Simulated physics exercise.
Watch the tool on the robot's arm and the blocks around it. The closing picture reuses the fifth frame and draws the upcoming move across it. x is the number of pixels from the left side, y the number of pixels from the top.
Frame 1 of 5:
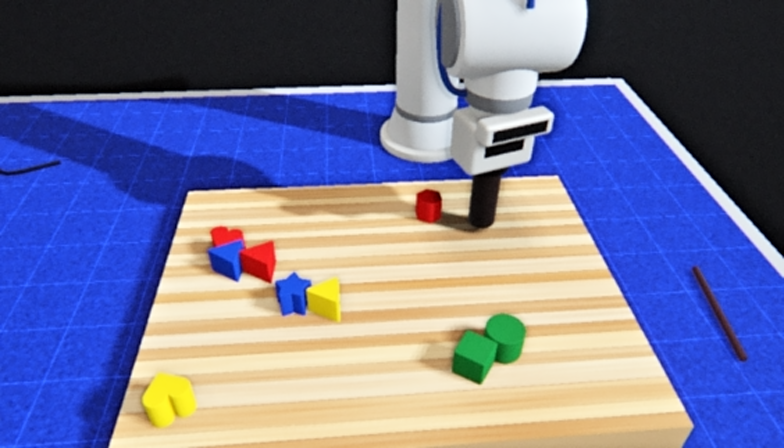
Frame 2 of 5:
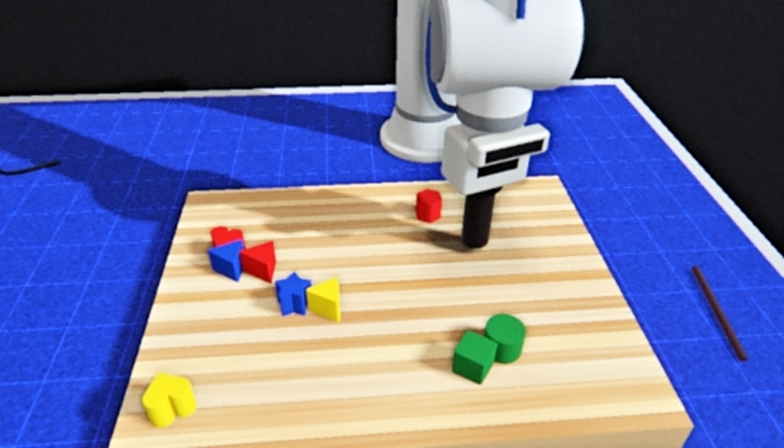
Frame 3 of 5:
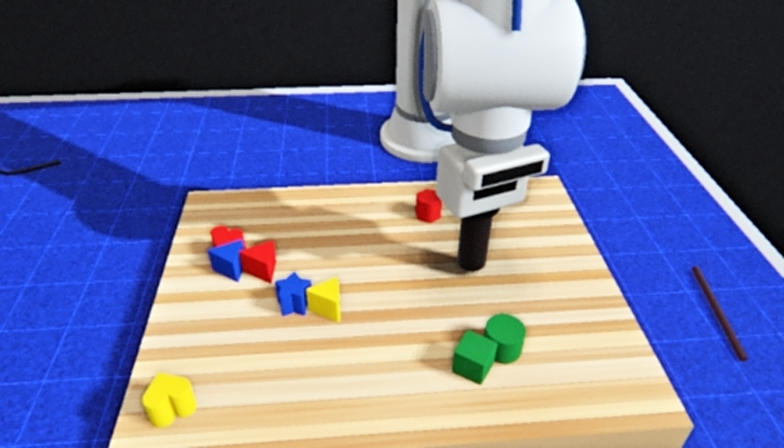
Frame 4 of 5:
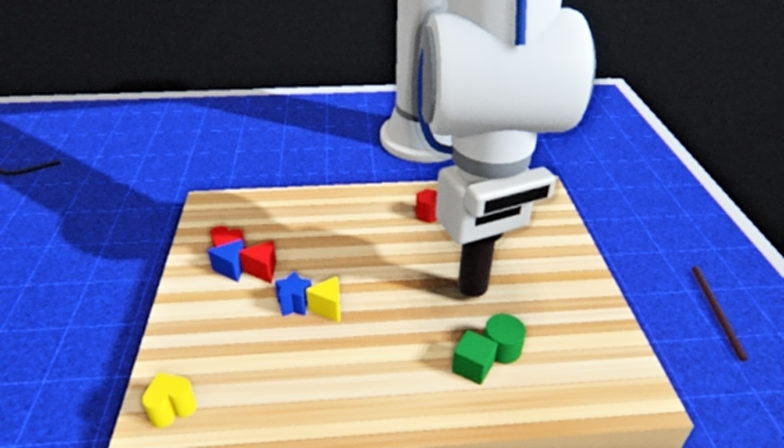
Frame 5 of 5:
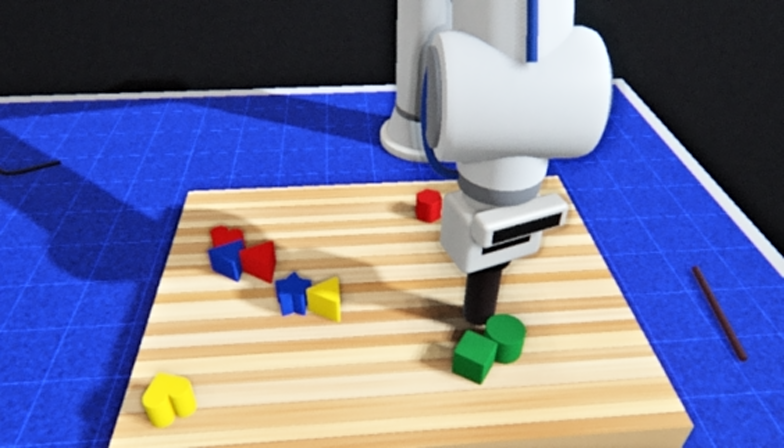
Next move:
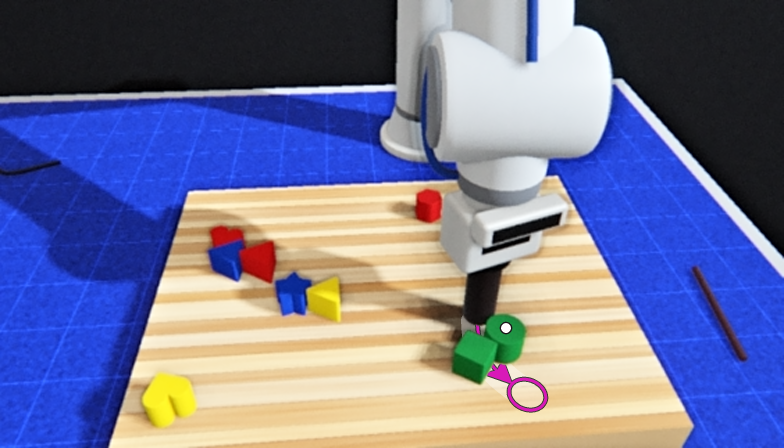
White robot arm moving its black tool forward across a striped wooden board, nearing green blocks while the coloured blocks stay still.
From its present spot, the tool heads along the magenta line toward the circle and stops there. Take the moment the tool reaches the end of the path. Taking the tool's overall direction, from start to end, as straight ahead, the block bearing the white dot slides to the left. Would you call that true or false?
That statement is accurate.
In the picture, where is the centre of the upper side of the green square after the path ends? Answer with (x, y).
My best guess is (476, 369).
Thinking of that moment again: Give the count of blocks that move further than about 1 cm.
It moves two blocks.
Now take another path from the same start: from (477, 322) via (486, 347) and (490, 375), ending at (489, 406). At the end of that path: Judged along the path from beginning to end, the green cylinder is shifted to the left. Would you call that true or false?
It is true.
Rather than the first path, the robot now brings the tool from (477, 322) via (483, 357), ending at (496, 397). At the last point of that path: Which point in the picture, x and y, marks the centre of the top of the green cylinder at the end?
The green cylinder ends near (533, 357).
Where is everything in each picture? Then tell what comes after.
The first frame shows lower end of the tool (481, 221), tops of blocks, green square (476, 347), green cylinder (506, 328).
The second frame shows tool (475, 241), blocks as before.
The third frame shows tool (471, 263), blocks as before.
The fourth frame shows tool (473, 288), blocks as before.
The fifth frame shows tool (478, 315), green square (476, 347), green cylinder (506, 328).
The drawn path runs from (477, 322) over (482, 347) and (499, 373) to (527, 394); the dot is on the green cylinder.
What follows on the original path. One third of the way, tool (483, 341); green square (475, 353); green cylinder (520, 344).
Two thirds of the way, tool (500, 366); green square (476, 369), turned 25° clockwise; green cylinder (543, 358).
At the end, tool (529, 388); green square (476, 369), turned 25° clockwise; green cylinder (569, 365).
